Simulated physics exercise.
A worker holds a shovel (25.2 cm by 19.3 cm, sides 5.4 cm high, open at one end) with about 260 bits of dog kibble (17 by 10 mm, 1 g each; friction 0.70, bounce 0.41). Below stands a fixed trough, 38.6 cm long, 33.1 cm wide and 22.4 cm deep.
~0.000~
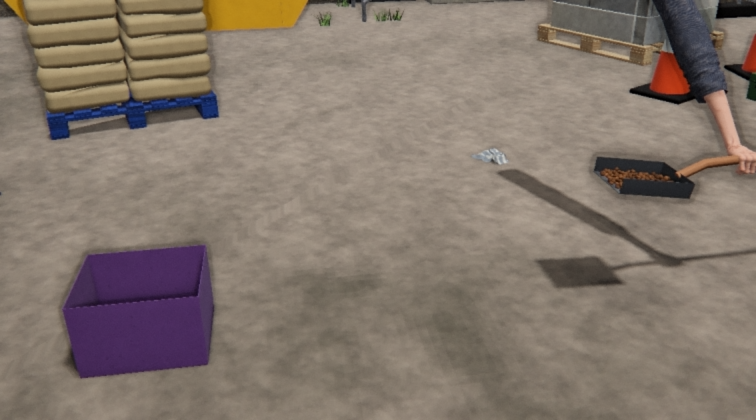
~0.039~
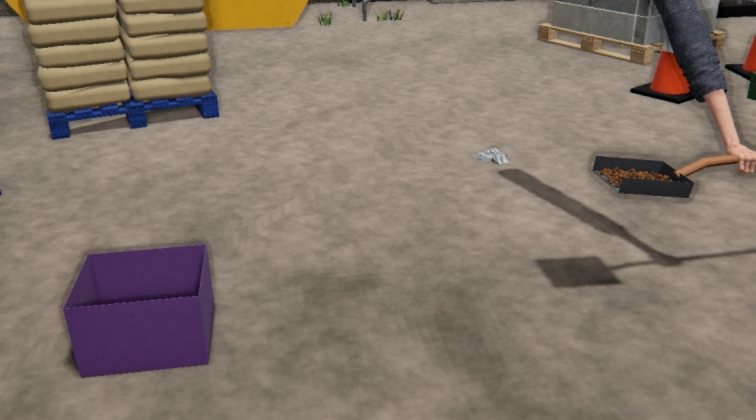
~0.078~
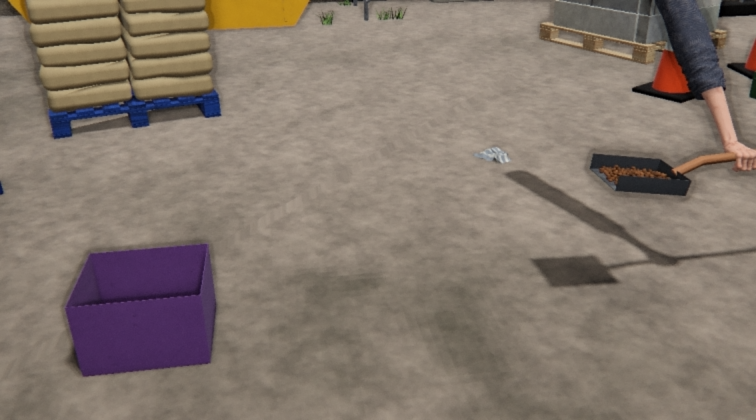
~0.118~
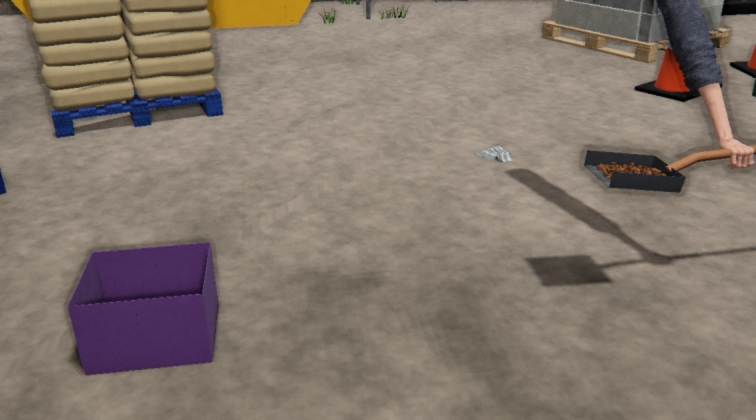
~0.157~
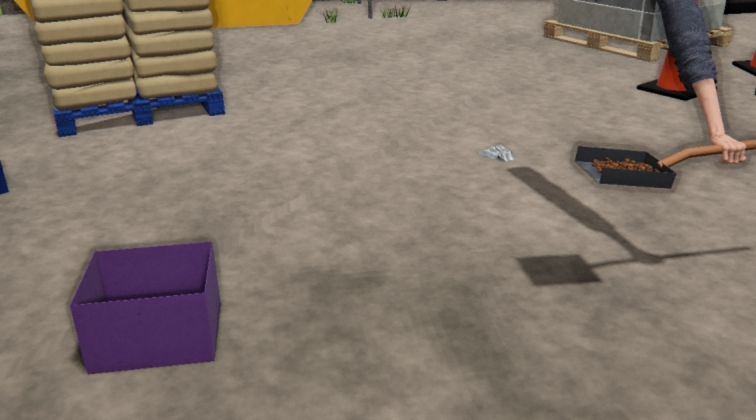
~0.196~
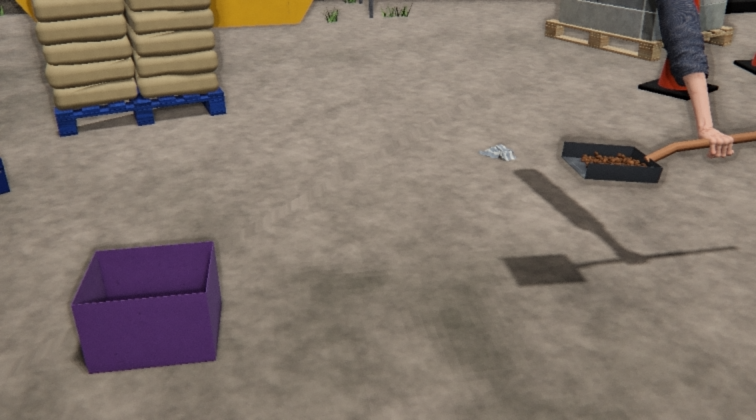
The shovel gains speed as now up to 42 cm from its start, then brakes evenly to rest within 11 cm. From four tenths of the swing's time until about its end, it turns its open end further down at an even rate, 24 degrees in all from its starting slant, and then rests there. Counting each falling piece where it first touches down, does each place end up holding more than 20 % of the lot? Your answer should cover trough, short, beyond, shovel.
Trough: No; short: Yes; beyond: No; shovel: No.
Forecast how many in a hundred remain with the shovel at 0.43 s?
I'd estimate close to 50 in a hundred.
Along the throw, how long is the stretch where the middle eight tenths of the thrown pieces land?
It spans around 5 cm.
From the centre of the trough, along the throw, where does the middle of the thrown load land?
About 20 cm short.
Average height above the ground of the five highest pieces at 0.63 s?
Roughly 60 cm above the ground.
Then, at 0.33 s, tilt 5 degrees; shovel 100 %; middle of all pieces near (543, 136).
After 0.43 s, tilt 14 degrees; shovel 50 %, in the air 50 %; middle of all pieces near (466, 122).
After 0.53 s, tilt 16 degrees; in the air 100 %; middle of all pieces near (388, 139).
After 0.63 s, tilt 16 degrees; in the air 100 %; middle of all pieces near (311, 185).
In the end, at 2.0 s, trough 0 %, short 100 %, beyond 0 %, shovel 0 %.
